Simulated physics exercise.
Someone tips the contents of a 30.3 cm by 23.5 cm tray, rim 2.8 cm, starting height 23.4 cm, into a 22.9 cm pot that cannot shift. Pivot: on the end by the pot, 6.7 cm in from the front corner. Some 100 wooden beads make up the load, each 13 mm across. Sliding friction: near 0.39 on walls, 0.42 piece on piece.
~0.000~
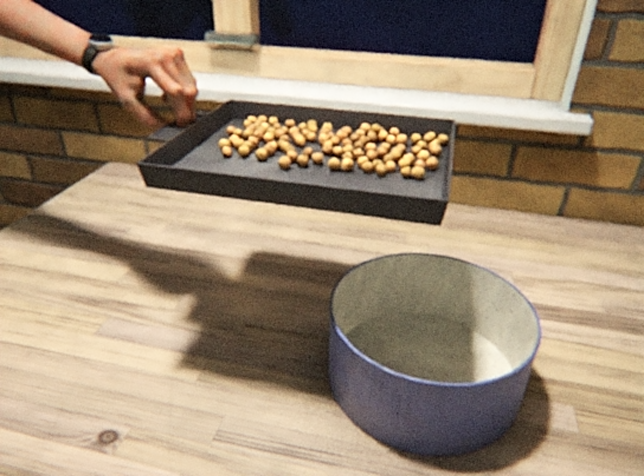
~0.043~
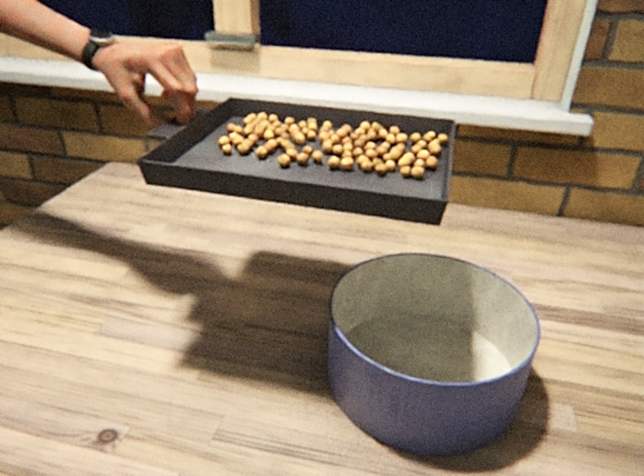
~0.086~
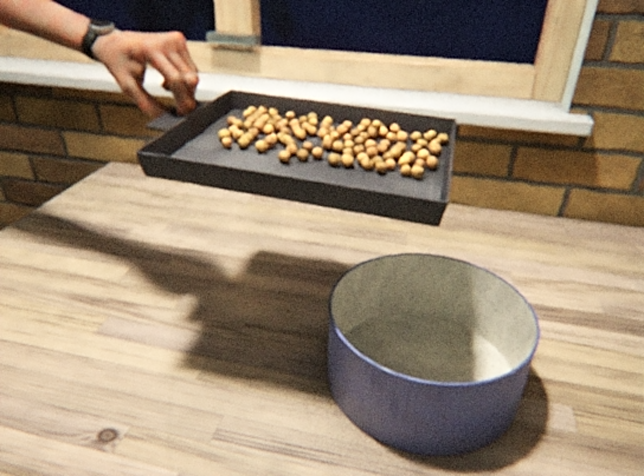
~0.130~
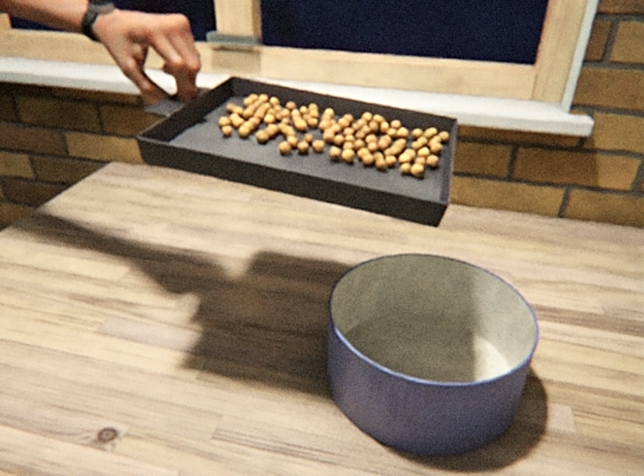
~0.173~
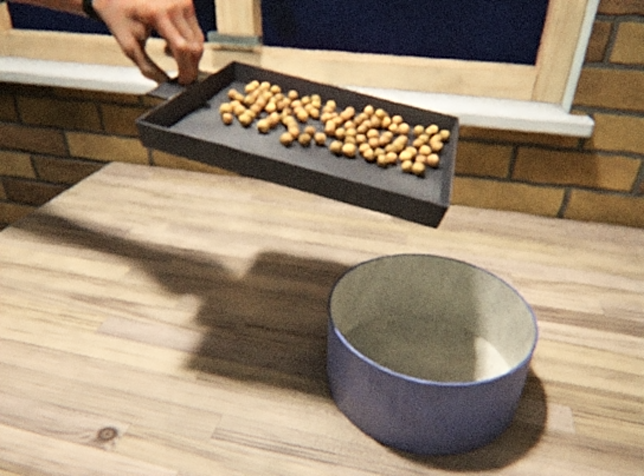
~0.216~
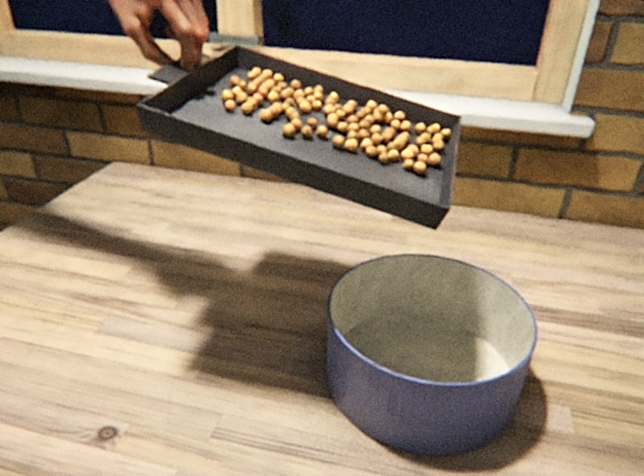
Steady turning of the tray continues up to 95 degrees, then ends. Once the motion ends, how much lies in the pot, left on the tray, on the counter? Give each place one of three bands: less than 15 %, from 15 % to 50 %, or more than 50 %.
Pot - more than 50 %; tray - less than 15 %; counter - from 15 % to 50 %.
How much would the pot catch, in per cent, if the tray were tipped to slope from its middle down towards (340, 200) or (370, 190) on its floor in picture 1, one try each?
That would be close to 85 per cent, then close to 95 per cent.
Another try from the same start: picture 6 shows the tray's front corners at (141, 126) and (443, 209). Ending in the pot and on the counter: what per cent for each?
Per cent by place - pot 95, counter 5.
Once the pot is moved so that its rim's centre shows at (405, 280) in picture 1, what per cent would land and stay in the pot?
Share in pot at that spot: Some 25 in a hundred.
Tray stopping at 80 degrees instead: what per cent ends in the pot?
It would land at about 10 percent.
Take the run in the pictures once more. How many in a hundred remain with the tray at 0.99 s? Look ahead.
Some 95 per cent of the load.
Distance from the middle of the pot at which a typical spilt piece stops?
I'd say close to 30 centimetres.
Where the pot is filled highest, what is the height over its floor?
Around 2.0 cm above the floor.
Then, at 0.68 s, tilt 52 degrees; the tray holds 100 %, the pot 0 %.
After 0.99 s, tilt 78 degrees; the tray holds 95 %, the pot 0 %.
After 1.40 s, tilt 95 degrees; the tray holds 40 %, the pot 10 %.
At rest (2.8 s), pot 75 %, tray 0 %, counter 25 %.
